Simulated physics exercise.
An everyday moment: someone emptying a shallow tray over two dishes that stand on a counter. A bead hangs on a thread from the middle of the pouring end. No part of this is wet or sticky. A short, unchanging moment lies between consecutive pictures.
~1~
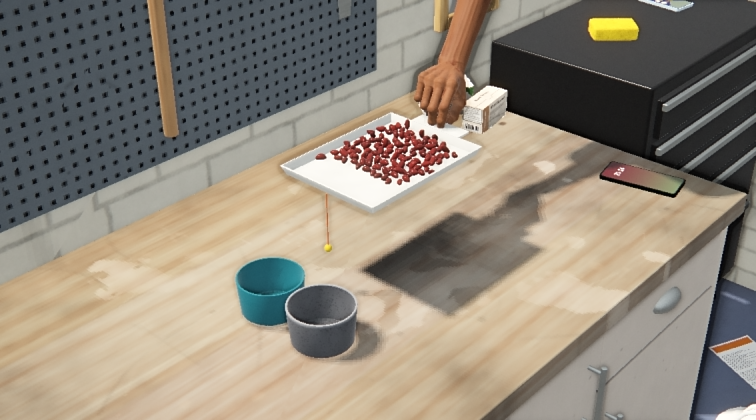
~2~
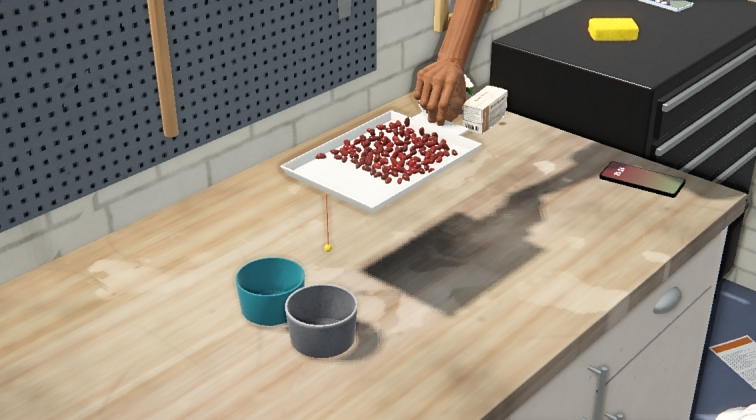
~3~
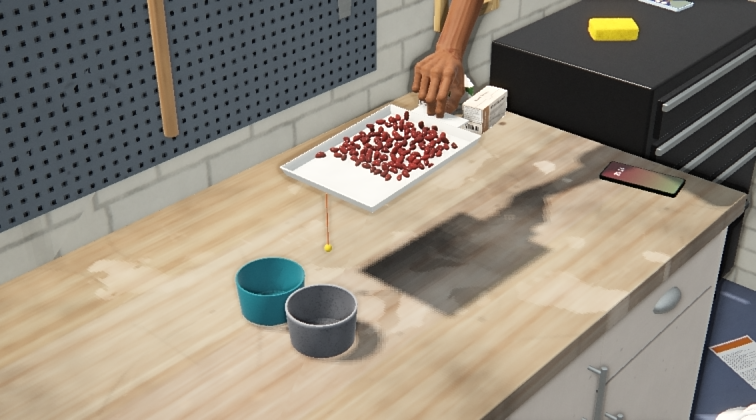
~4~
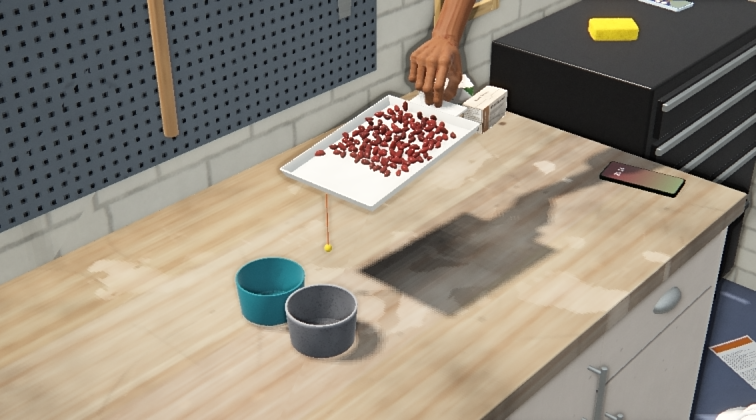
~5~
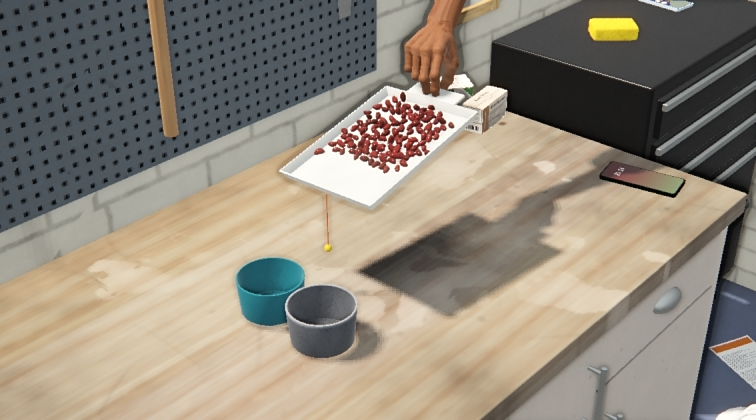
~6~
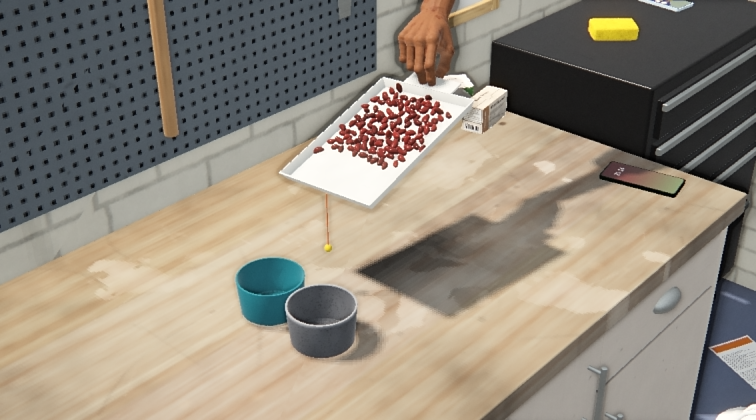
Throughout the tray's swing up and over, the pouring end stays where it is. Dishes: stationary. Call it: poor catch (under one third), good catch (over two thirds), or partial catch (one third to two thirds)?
Poor catch.
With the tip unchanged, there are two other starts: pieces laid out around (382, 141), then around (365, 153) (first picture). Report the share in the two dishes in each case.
Shares in turn: 20 % and 20 %.
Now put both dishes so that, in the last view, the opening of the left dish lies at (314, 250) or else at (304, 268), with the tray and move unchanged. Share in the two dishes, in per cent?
Around 30 and then 40 per cent.
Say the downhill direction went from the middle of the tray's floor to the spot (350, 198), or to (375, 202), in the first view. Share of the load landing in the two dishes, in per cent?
That comes to 20 per cent the first time and 0 per cent the second.
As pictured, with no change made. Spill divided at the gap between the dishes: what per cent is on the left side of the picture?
Around 60 percent of the pieces.
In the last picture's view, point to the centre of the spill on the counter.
Near (274, 276).
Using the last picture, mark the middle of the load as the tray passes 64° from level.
Look about (306, 174) in the last picture.
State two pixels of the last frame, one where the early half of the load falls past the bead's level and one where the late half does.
Earlier portion about (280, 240); later portion about (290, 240).
Soon, tray tipped steeply; most on the tray; a stray few in the left dish; a small part outside both; about a quarter in the air.
A while on, tray tipped past a quarter turn; a stray few in the right dish; a small part in the left dish; most outside both; a small part in the air.
Towards the end, tray tipped past a quarter turn; a stray few in the right dish; a small part in the left dish; most outside both.
Finally, tray tipped past a quarter turn; a stray few in the right dish; a small part in the left dish; most outside both.
